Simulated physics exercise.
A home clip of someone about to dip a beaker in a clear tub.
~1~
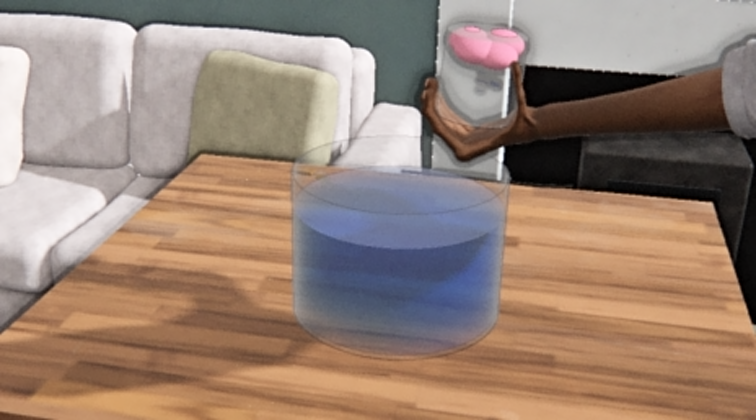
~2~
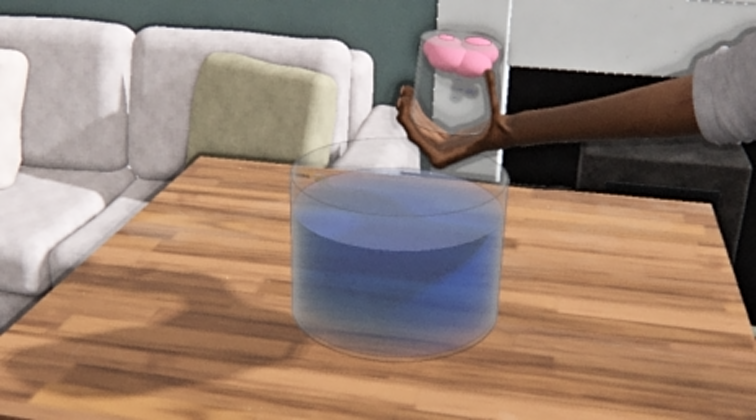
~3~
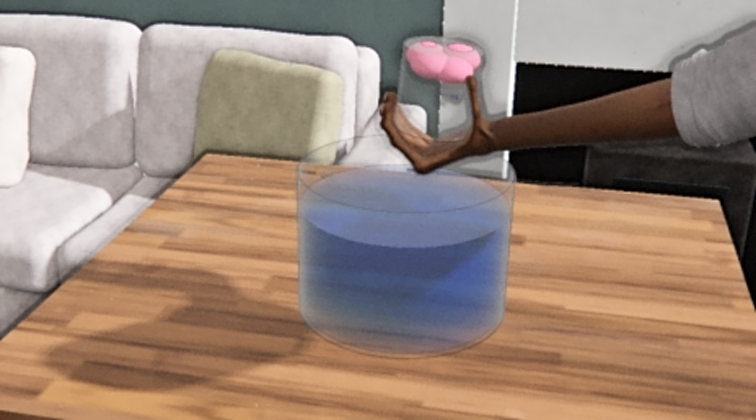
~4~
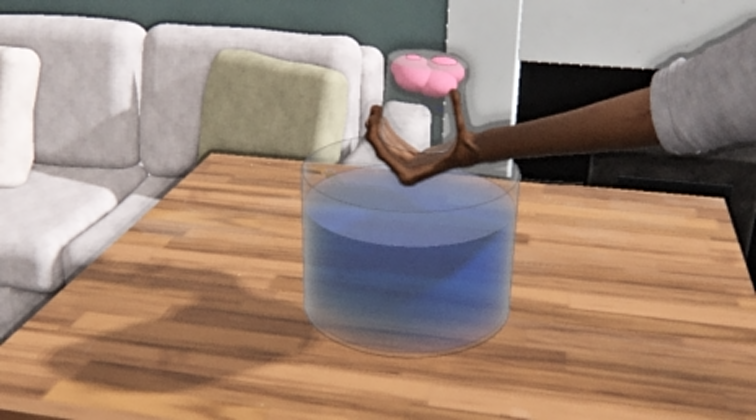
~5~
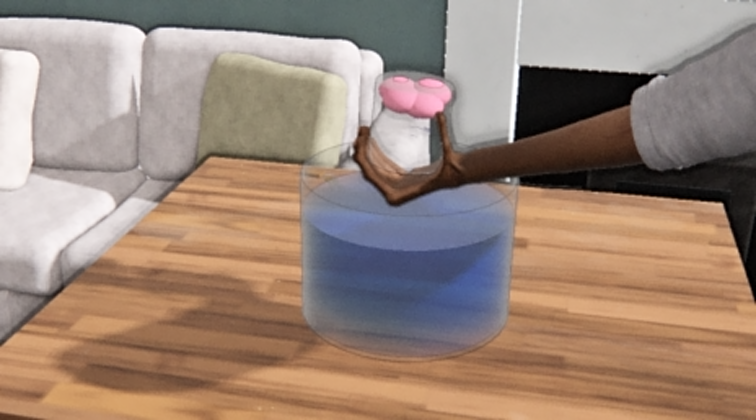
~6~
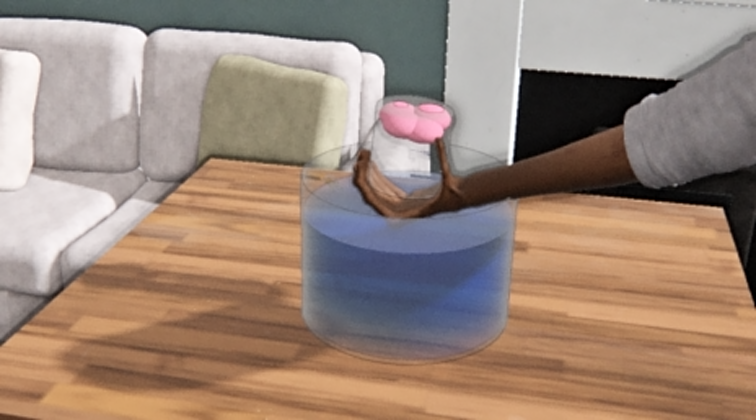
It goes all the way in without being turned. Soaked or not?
Under the surface the paper towel remains untouched.
A moment on, the beaker enters the dyed water.
Further on, air is trapped inside and holds the level down.
When it is over, the beaker is under, still full of air, and the paper towel is dry.
